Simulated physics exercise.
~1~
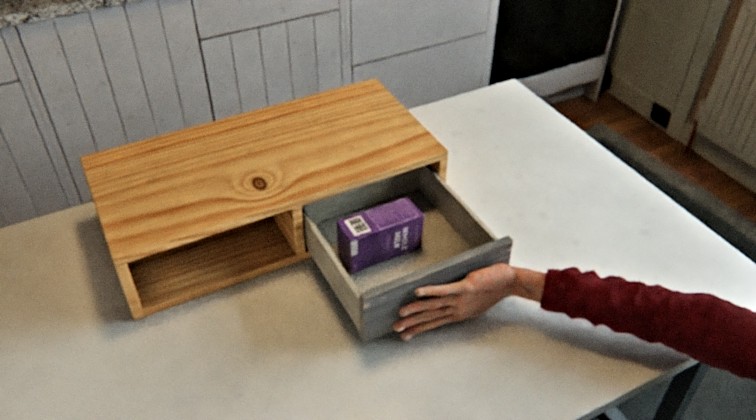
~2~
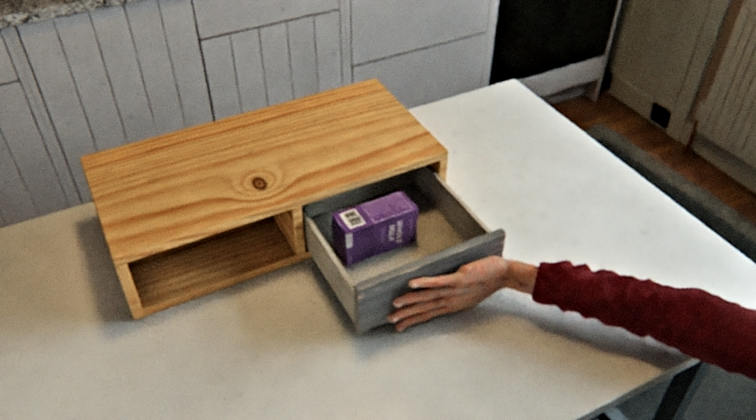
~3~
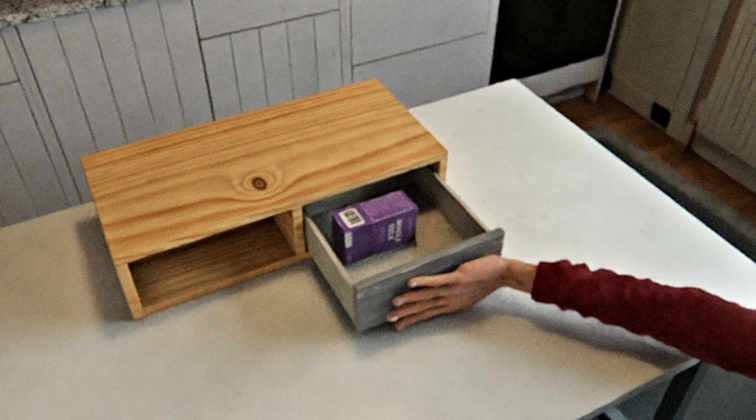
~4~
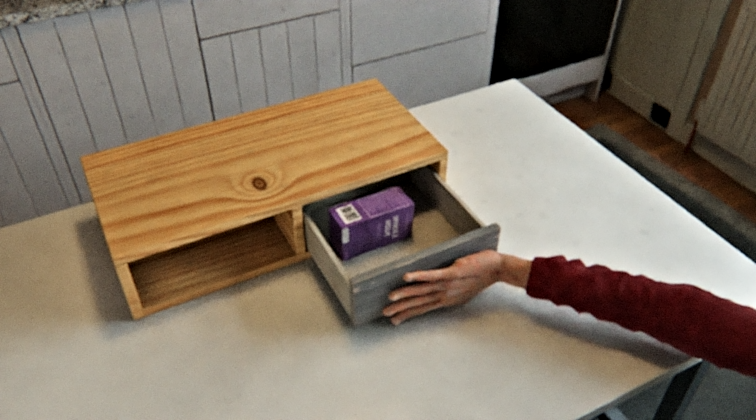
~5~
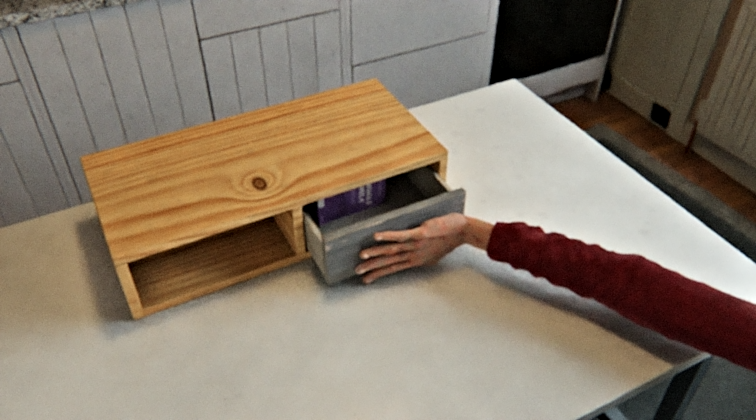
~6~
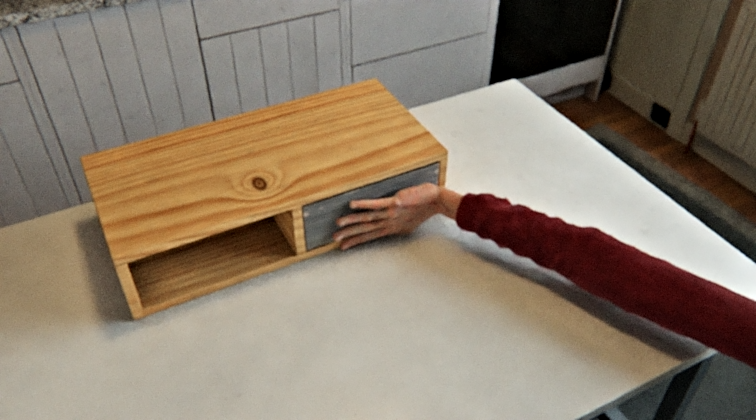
On a white table in a room with pale panelled cabinets, a hand in a dark red sleeve rests on the front of a wooden chest's open grey drawer holding a purple carton, then pushes it inward, pausing briefly, until the carton disappears and the drawer sits flush.
